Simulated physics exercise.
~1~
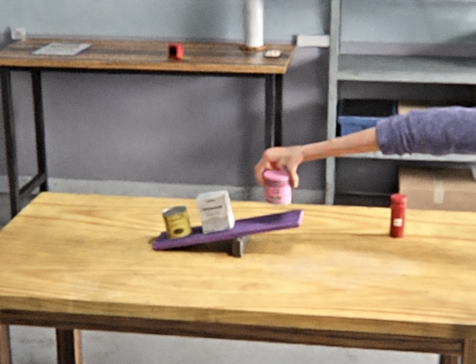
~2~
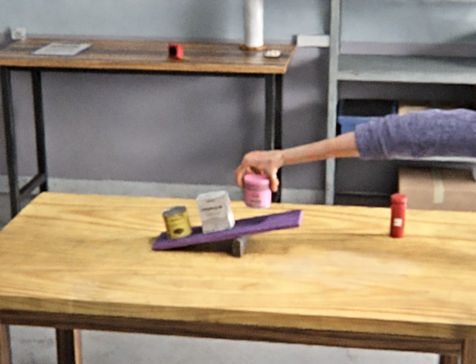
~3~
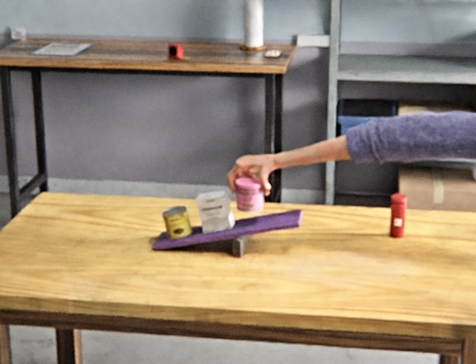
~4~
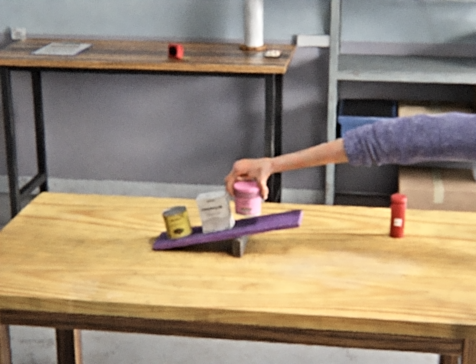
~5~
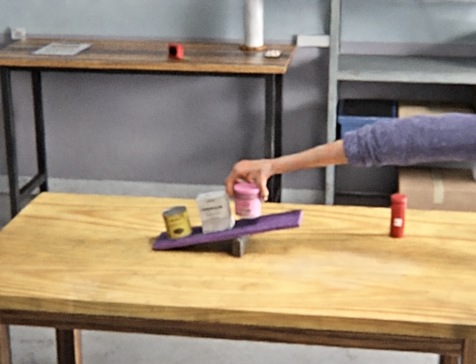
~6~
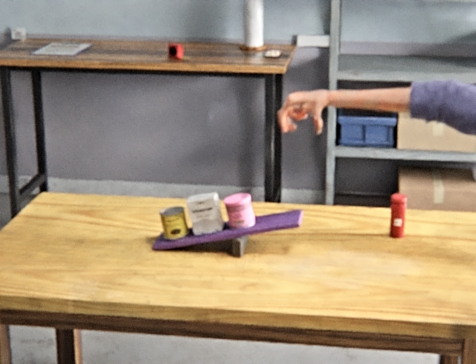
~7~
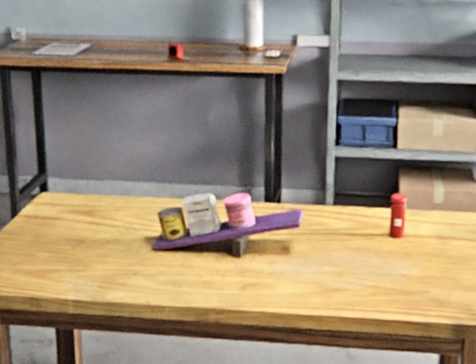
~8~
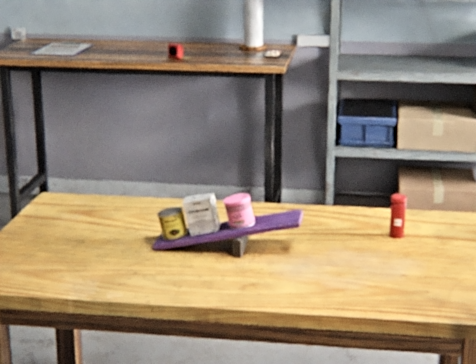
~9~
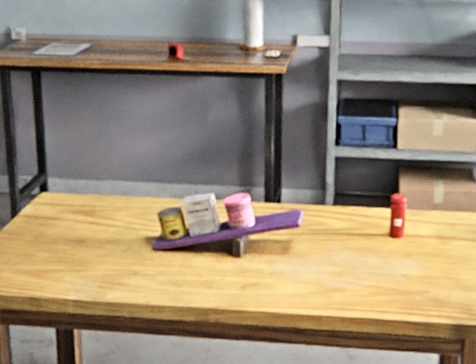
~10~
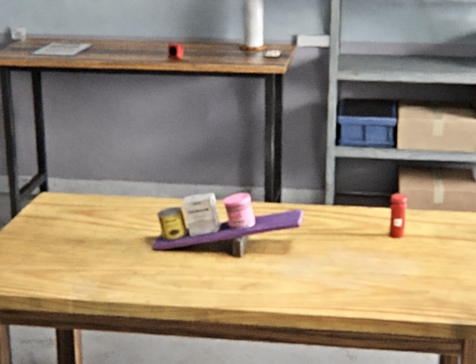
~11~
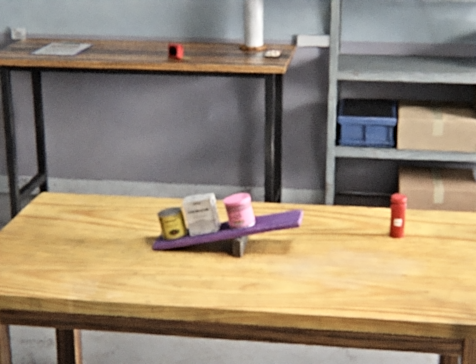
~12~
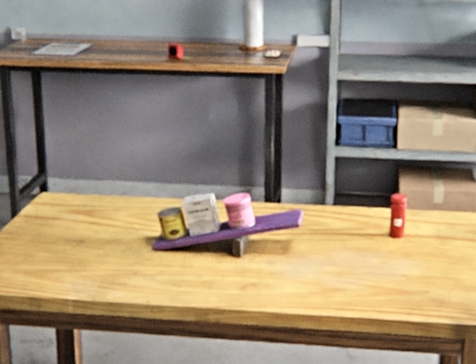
The video shows a hand lowering a pink tin onto a tilted purple plank beside a white packet and a yellow tin, then letting go and withdrawing right. The tin and packet shift slightly left, and the plank stays low on the left, with a red shaker standing nearby.
